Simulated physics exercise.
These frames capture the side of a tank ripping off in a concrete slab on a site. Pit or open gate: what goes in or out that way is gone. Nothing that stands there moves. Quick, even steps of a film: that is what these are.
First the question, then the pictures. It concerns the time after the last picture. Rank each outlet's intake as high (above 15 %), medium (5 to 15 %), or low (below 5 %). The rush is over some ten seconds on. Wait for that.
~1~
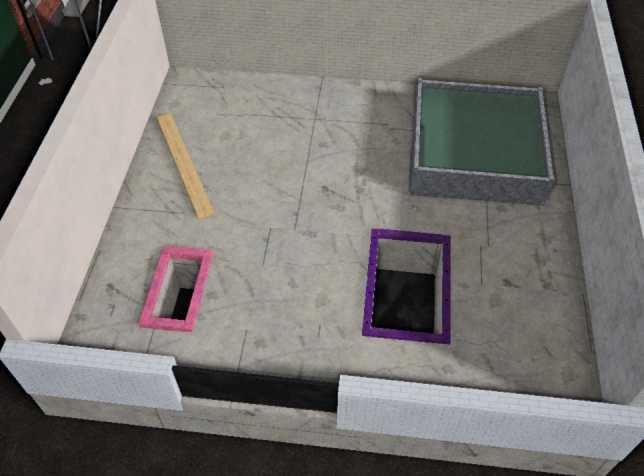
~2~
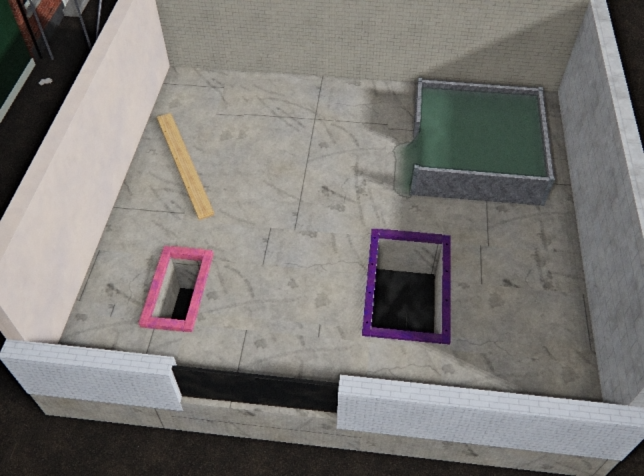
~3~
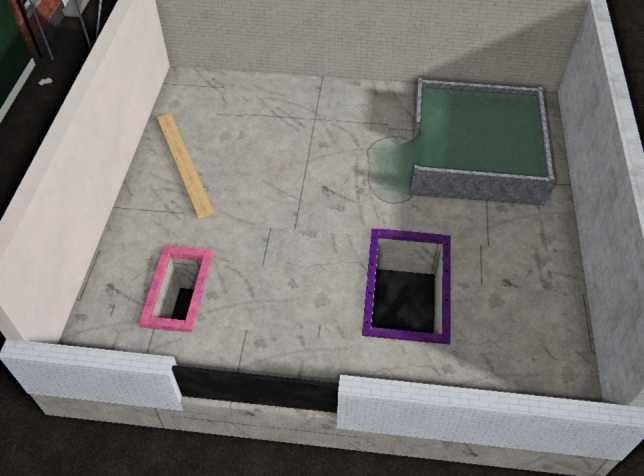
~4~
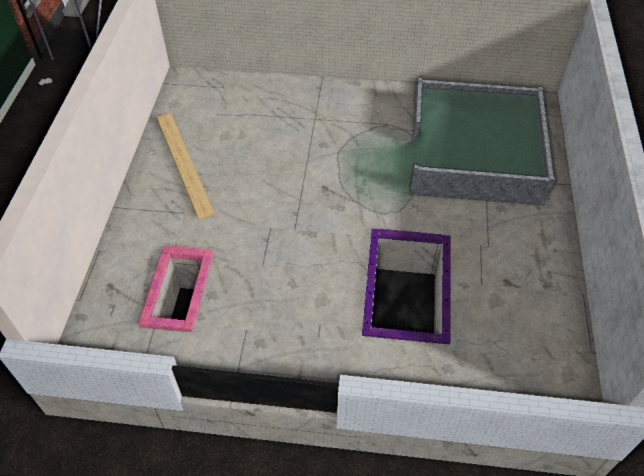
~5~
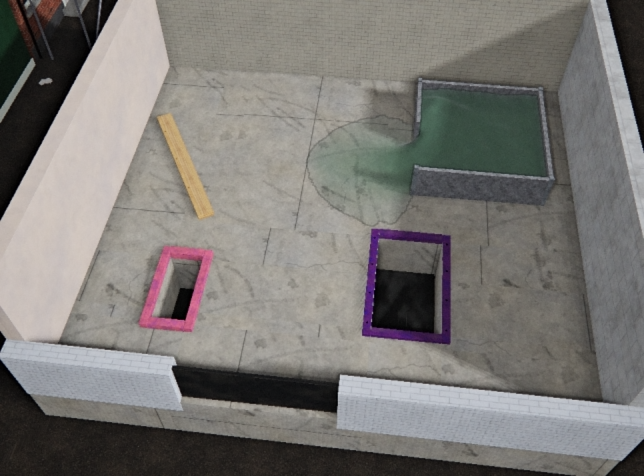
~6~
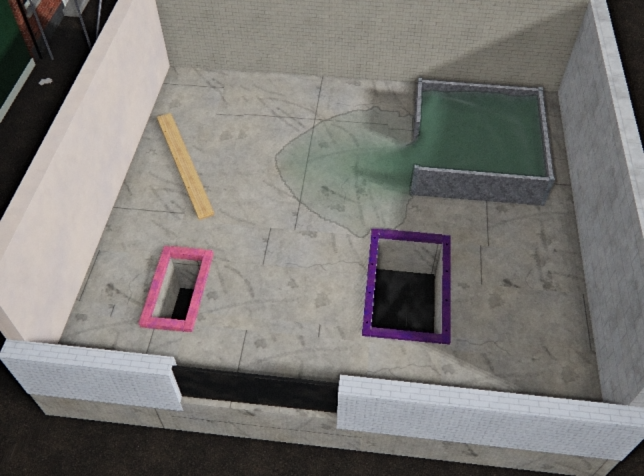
Intake: The gate is low; the purple pit is low; the pink pit is low.
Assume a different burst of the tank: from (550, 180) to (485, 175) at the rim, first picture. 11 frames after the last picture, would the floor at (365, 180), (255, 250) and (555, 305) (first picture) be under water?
Point 1: Unwetted; point 2: Unwetted; point 3: Inundated.
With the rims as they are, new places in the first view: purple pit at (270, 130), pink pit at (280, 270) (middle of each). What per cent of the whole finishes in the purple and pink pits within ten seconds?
For purple, 25 in a hundred; for pink, 2 in a hundred.
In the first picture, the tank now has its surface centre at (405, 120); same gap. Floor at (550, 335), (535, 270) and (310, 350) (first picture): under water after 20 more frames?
Going through the three spots, I'd say high and dry, high and dry, high and dry.
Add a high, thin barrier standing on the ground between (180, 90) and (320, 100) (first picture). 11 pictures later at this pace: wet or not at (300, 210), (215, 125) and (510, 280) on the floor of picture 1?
Swamped; swamped; spared.
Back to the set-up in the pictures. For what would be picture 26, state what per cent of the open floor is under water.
That's roughly 55 per cent.
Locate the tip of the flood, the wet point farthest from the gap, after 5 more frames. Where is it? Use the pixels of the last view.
I'd point to (195, 137).
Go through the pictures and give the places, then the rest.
In the first picture, still water in the open tank at (481, 131).
In the second picture, the front is at (407, 145), out from the gap at (417, 161).
In the third picture, the front is at (378, 146), out from the gap at (416, 162).
In the fourth picture, water pours out at (416, 163) and has run to (345, 151).
In the fifth picture, water pours out at (416, 163) and has run to (316, 154).
In the sixth picture, the front is at (283, 157), out from the gap at (416, 163).
A moment on, water covers 25 % of the floor; the gate 0 %, the purple pit 0 %, the pink pit 0 %.
Next, water covers 45 % of the floor; the gate 0 %, the purple pit 0 %, the pink pit 0 %.
Then, water covers 55 % of the floor; the gate 0 %, the purple pit 0 %, the pink pit 1 %.
Later, water covers 60 % of the floor; the gate 0 %, the purple pit 0 %, the pink pit 1 %.
In the end, water covers 75 % of the floor; the gate 0 %, the purple pit 0 %, the pink pit 1 %.
